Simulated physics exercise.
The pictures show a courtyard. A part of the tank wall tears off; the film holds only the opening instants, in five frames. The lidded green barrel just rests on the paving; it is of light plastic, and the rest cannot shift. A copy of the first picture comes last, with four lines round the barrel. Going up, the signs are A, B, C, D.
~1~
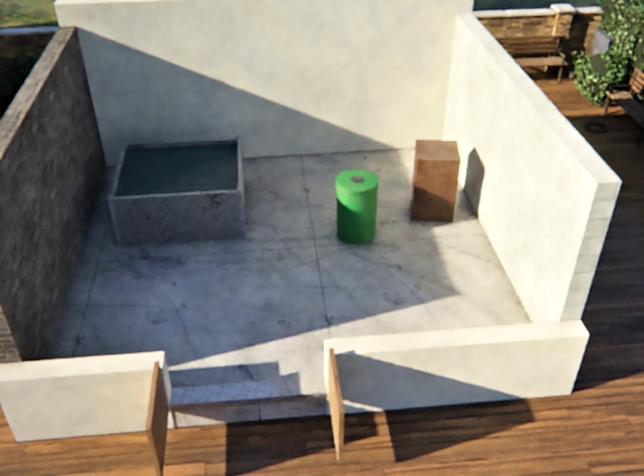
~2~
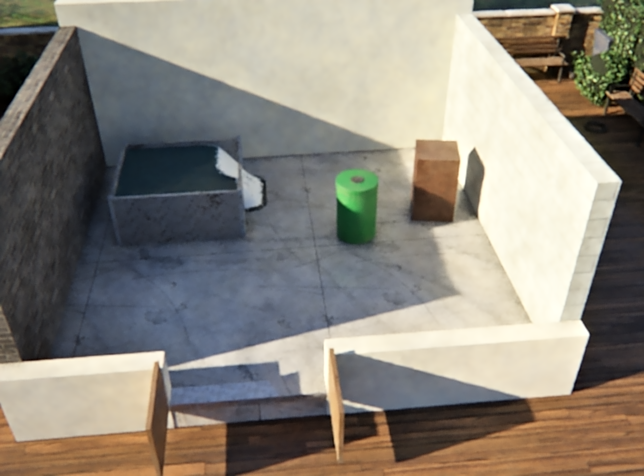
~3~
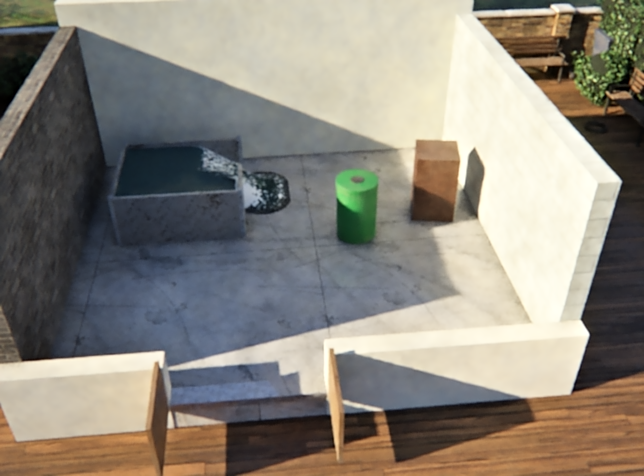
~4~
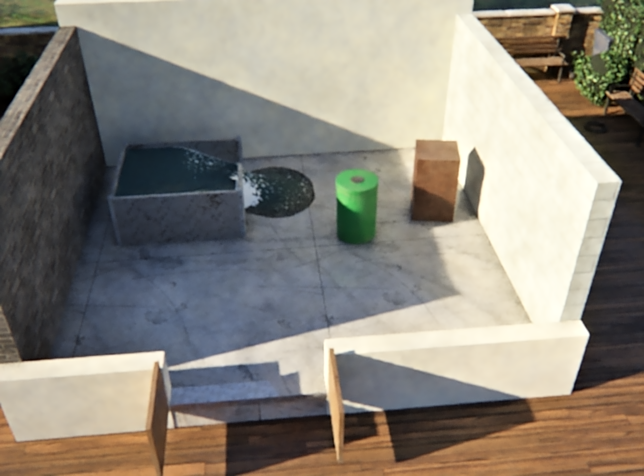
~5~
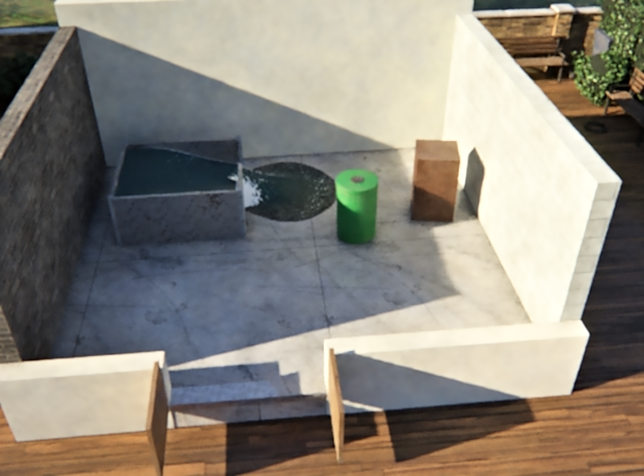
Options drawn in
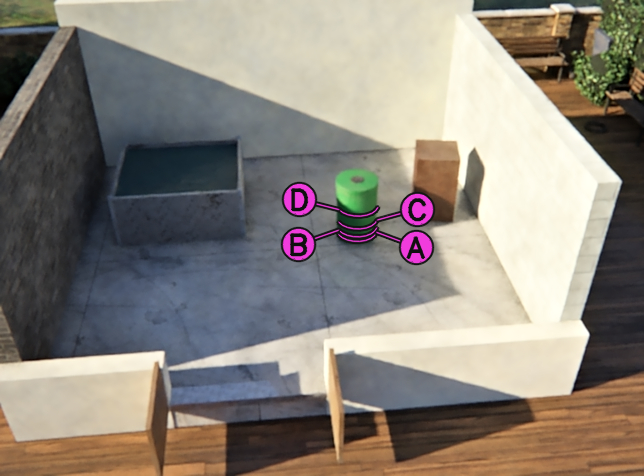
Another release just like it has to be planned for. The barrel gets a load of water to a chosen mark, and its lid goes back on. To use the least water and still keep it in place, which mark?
Go for B.
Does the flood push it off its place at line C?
No, not at all.
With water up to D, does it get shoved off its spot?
No.
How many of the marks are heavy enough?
Three.
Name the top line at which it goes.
That would be A.
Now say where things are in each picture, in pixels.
The first picture shows lid of the green barrel at (358, 180); tank full, its middle at (180, 171); open gate at (246, 349).
In the second picture, 1 % of the ground wet, in view closest to the barrel at (255, 206).
In the third picture, 3 % of the ground wet, in view closest to the barrel at (284, 200).
In the fourth picture, 5 % of the ground wet, in view closest to the barrel at (306, 203).
The fifth picture shows lid of the green barrel at (358, 180); 8 % of the ground wet, in view closest to the barrel at (312, 212).
On the marked copy, A at (359, 241); B at (359, 236); C at (360, 228); D at (360, 216); from the bottom up A, B, C, D.
With A, it is pushed about its own width away.
With B, it does not move.
With C, it does not move.
With D, it does not move.
